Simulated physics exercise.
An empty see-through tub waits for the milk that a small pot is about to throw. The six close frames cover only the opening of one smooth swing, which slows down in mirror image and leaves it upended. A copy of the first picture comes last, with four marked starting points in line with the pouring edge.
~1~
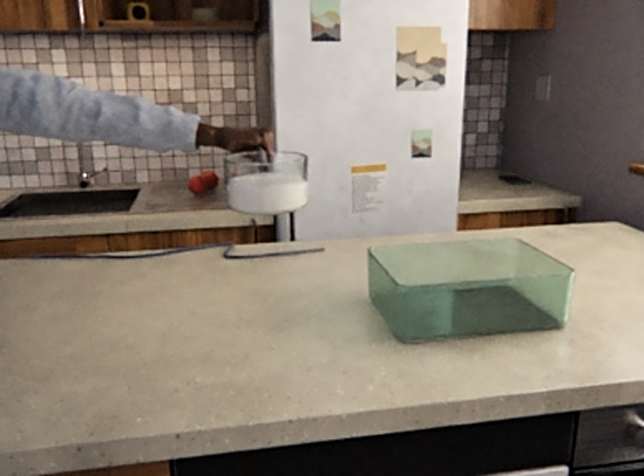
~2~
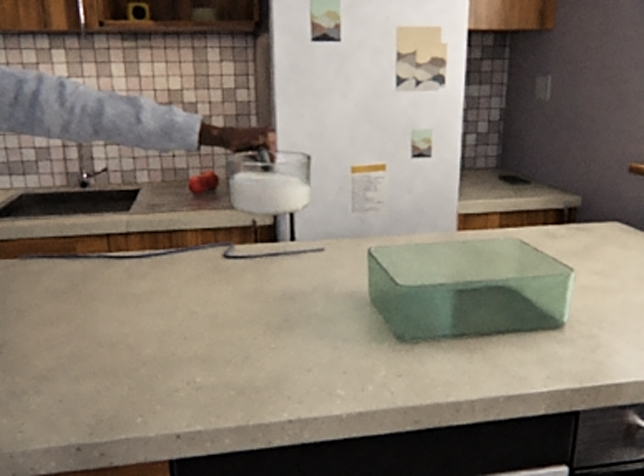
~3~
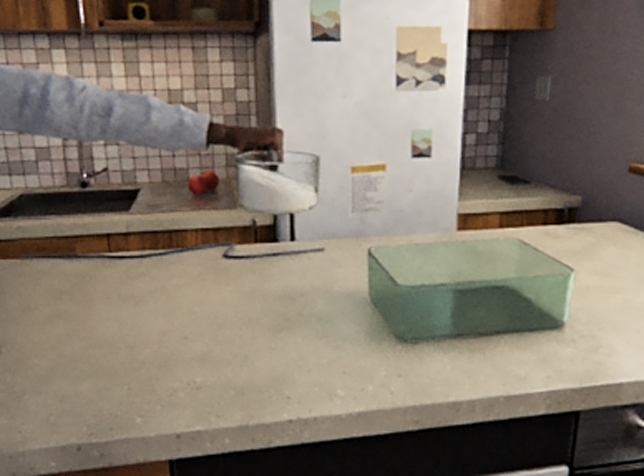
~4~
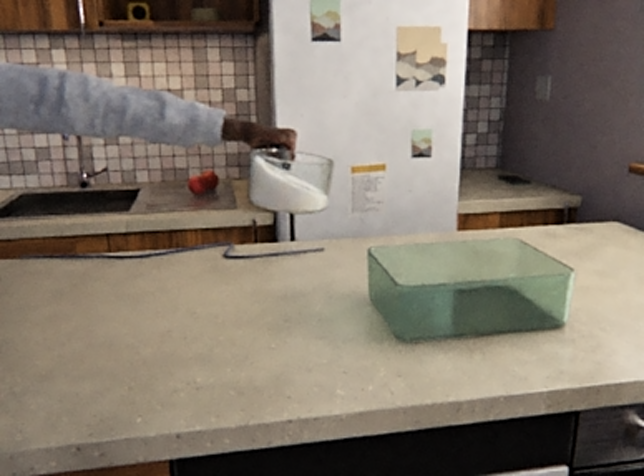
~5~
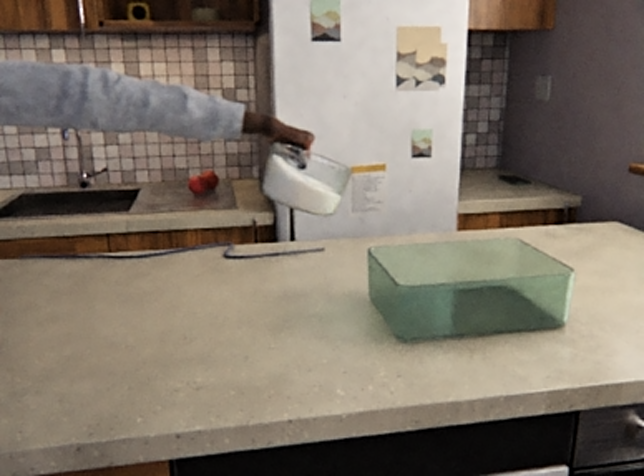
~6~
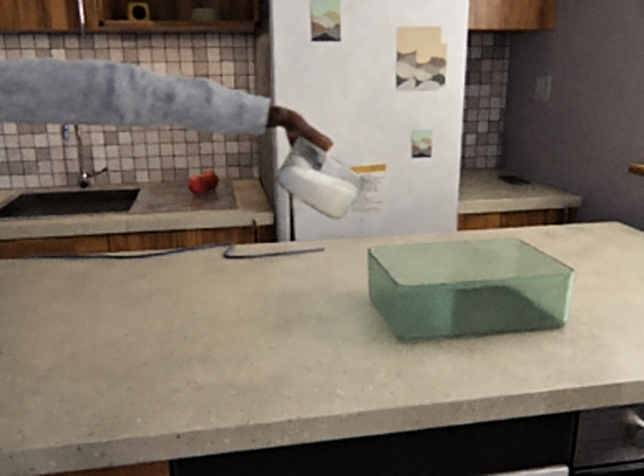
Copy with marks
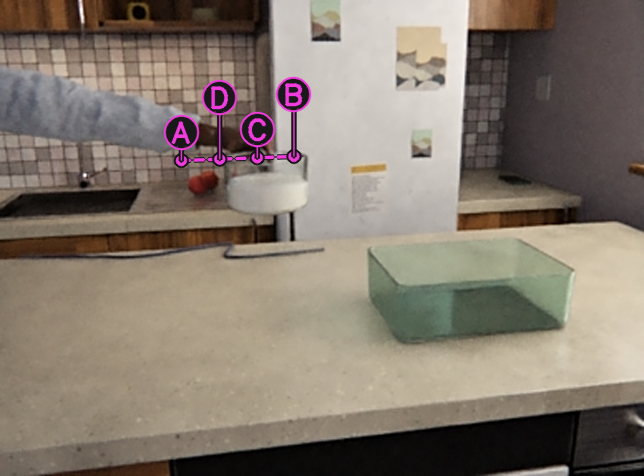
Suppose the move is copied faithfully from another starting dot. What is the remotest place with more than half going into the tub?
The limit is C.
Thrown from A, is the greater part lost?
Yes, that goes wrong.
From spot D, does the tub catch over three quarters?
No, it does not.
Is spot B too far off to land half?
No, that is safe.
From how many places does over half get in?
Two of them.
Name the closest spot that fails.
Spot D.
On the marked copy, A at (181, 160); B at (293, 156); C at (257, 157); D at (219, 159).
With A, about 0 % lands in the tub, 99 % falls short.
With B, about 84 % lands in the tub, 7 % falls short and 9 % goes beside or beyond.
With C, about 63 % lands in the tub, 29 % falls short and 8 % goes beside or beyond.
With D, about 29 % lands in the tub, 67 % falls short and 4 % goes beside or beyond.
